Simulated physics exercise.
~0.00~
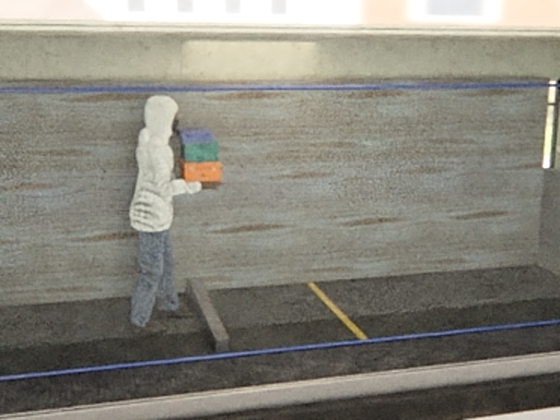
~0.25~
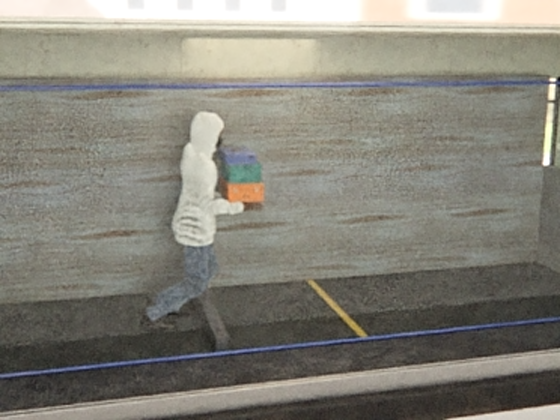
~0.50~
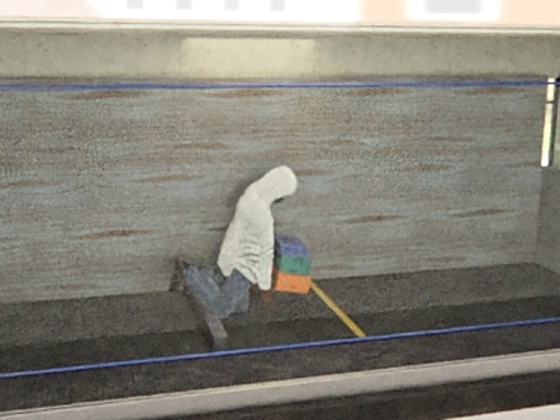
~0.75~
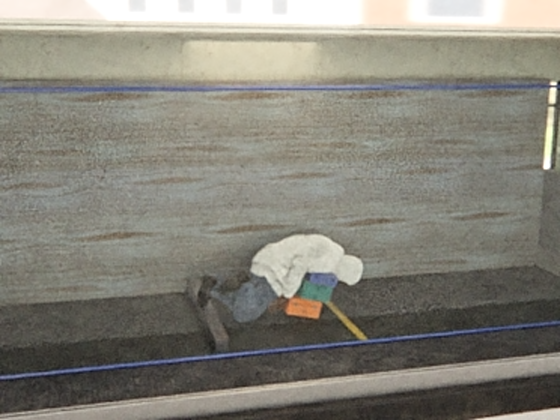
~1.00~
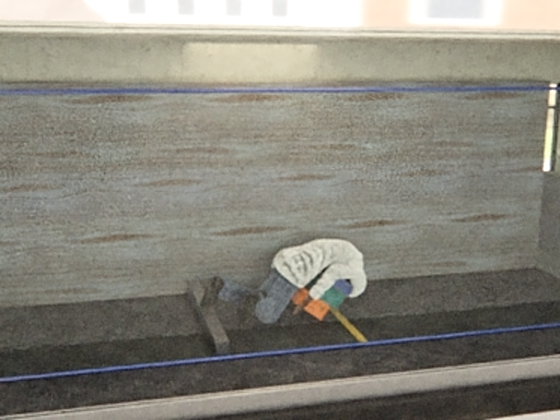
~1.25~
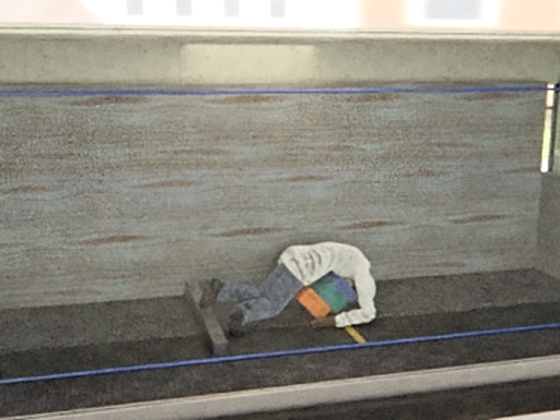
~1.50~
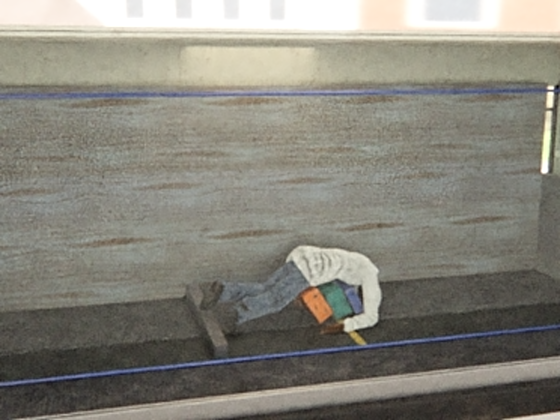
A hooded person carrying stacked boxes trips over a low rail and falls onto them.
